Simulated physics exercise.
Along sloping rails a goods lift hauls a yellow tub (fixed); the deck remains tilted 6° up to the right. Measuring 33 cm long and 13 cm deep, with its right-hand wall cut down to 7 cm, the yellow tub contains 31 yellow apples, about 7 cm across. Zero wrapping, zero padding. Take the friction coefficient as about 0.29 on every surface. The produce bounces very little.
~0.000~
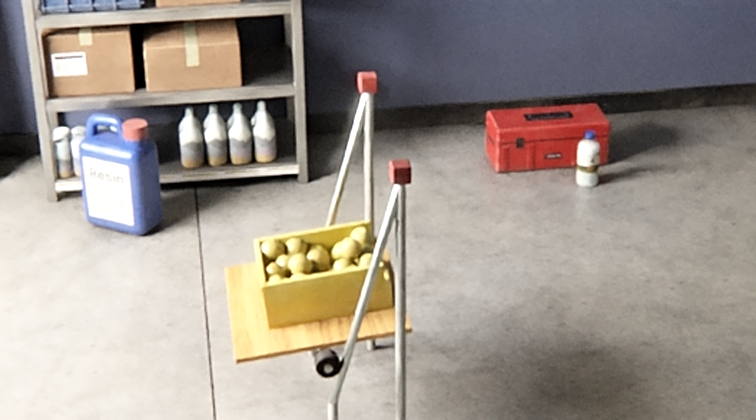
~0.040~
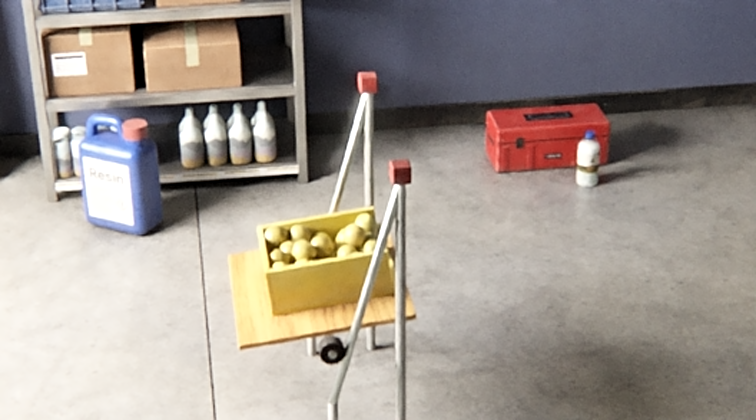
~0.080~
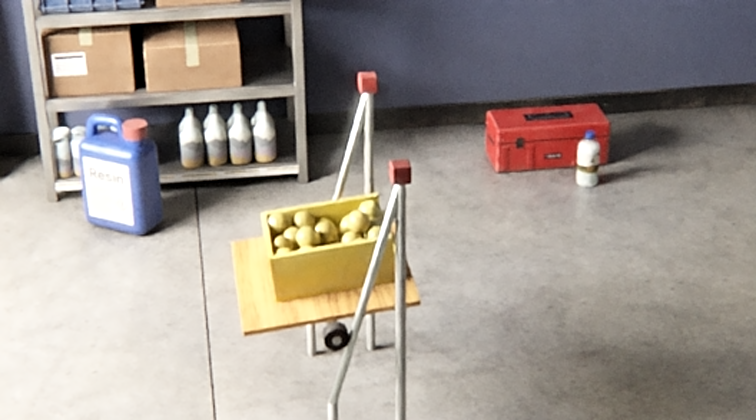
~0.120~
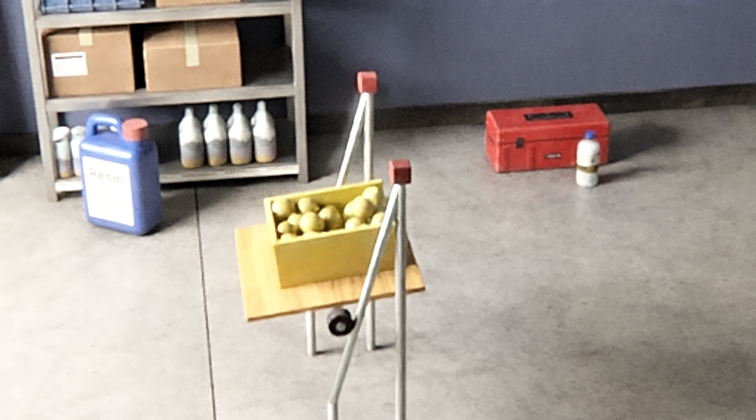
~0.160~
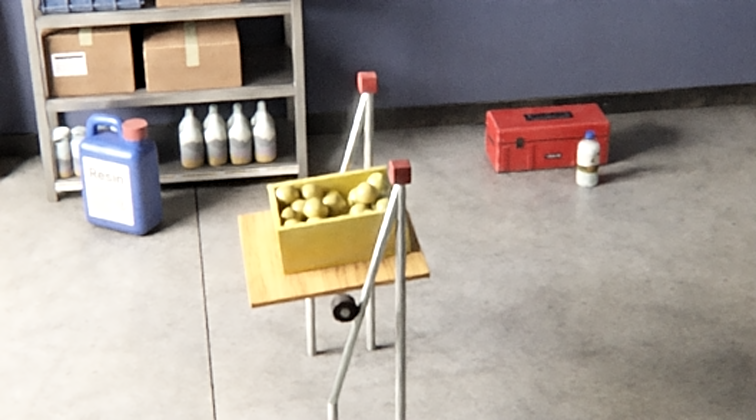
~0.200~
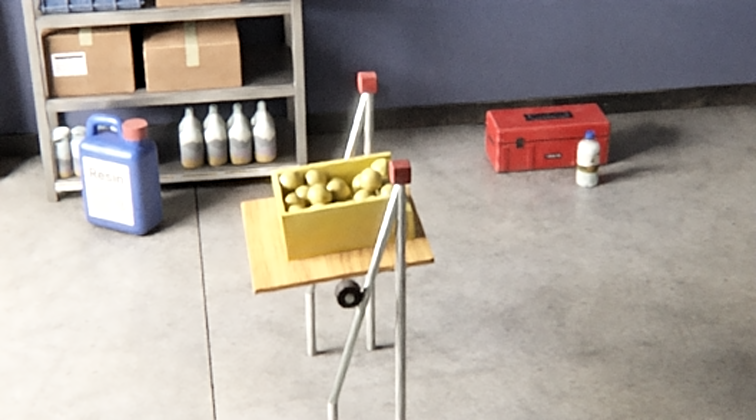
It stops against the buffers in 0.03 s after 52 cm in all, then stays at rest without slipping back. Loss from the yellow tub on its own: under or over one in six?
The share lost stays beneath a sixth.
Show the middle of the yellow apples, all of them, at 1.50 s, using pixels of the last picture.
Near (378, 112) in pixels.
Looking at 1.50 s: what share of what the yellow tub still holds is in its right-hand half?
Near 50 per cent.
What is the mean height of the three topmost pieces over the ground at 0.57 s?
Mean height: Some 106 cm.
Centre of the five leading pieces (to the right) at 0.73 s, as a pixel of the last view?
Roughly at (430, 95).
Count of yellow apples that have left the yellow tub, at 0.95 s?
The number is about 2 at that moment.
After 0.45 s, braking begins.
After 0.57 s, the yellow tub has all 31.
After 0.73 s, the yellow tub is down by 2 of 31.
After 0.95 s, the yellow tub is down by 2 of 31.
Outcome (at 1.50 s), the yellow tub is down by 2 of 31. Asked share, 2 of 31, 6 per cent.
